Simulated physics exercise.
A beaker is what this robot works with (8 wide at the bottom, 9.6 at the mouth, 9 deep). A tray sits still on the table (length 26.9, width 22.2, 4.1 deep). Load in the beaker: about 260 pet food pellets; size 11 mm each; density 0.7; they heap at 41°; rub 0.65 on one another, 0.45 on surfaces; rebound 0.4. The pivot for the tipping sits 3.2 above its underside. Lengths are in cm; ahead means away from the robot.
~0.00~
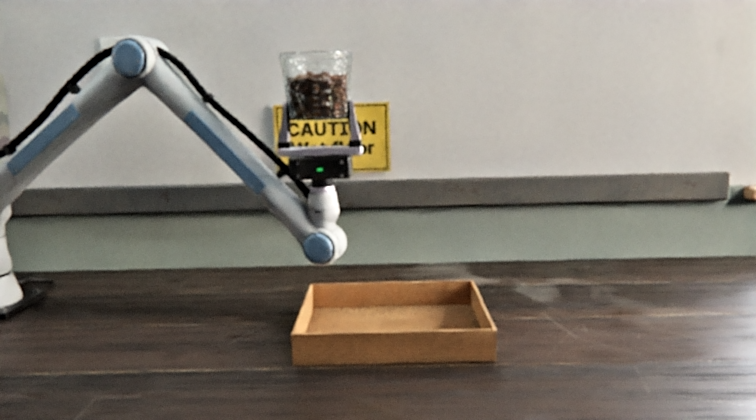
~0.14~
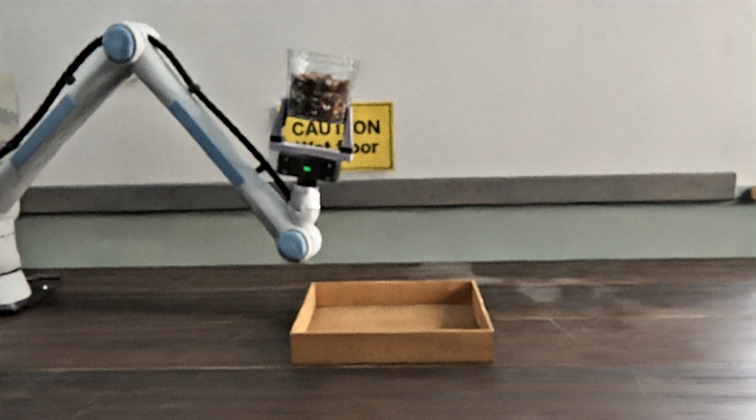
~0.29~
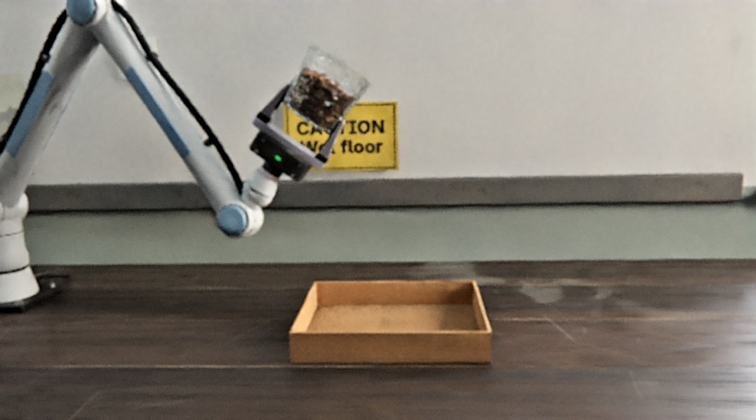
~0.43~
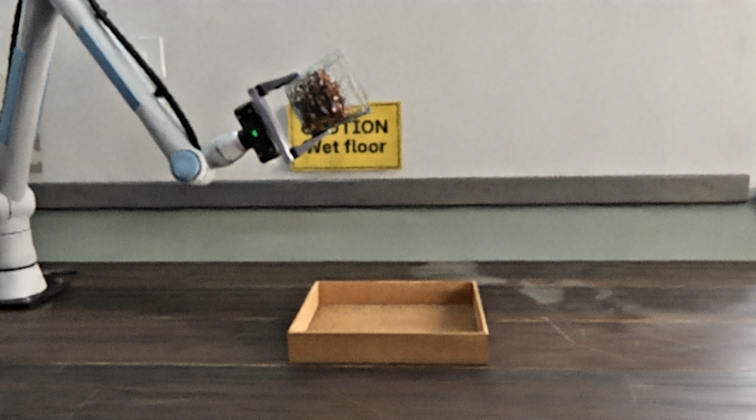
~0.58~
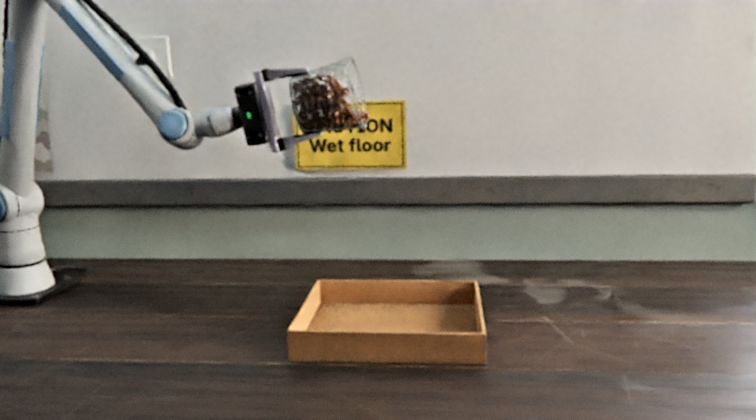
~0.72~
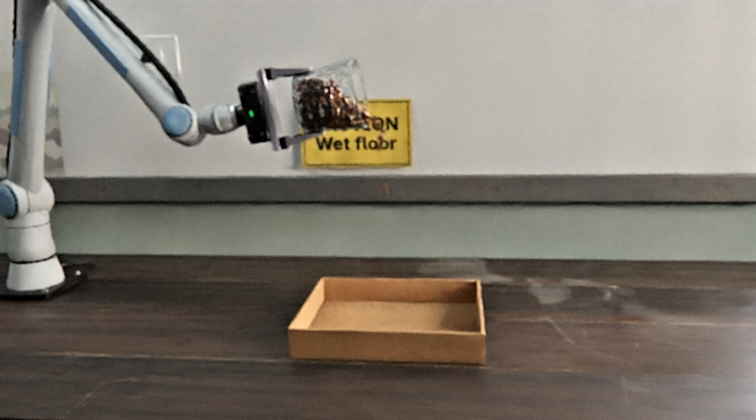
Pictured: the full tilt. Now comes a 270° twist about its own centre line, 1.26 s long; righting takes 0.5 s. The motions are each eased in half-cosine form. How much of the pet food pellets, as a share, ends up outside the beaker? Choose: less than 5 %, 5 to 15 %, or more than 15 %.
More than 15 %.
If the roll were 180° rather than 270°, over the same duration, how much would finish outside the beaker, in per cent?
It would be roughly 25 percent.
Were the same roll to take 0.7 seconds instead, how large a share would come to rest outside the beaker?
Then roughly 25 %.
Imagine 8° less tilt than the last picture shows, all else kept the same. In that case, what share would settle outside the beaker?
Estimate: Close to 10 %.
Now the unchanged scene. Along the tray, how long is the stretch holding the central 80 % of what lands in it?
It spans something like 12 centimetres, give or take.
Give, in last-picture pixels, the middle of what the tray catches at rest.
It's centred about (428, 318).
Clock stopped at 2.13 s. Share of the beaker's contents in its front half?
My guess would be around 35 per cent.
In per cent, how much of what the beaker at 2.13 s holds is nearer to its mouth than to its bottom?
40 percent or so.
By 1.42 s, tipped 81°, highest piece 39 above the table; 229 in the beaker, 17 in the tray, 14 in flight or on a rim.
By 2.13 s, tipped 65°, highest piece 38 above the table; 172 in the beaker, 78 in the tray, 10 in flight or on a rim.
By 2.68 s, upright, highest piece 41 above the table; 171 in the beaker, 89 in the tray.
By 3.38 s, upright, highest piece 41 above the table; 171 in the beaker, 89 in the tray.
Final count, 171 in the beaker, 89 in the tray. That is 34 % outside the beaker.
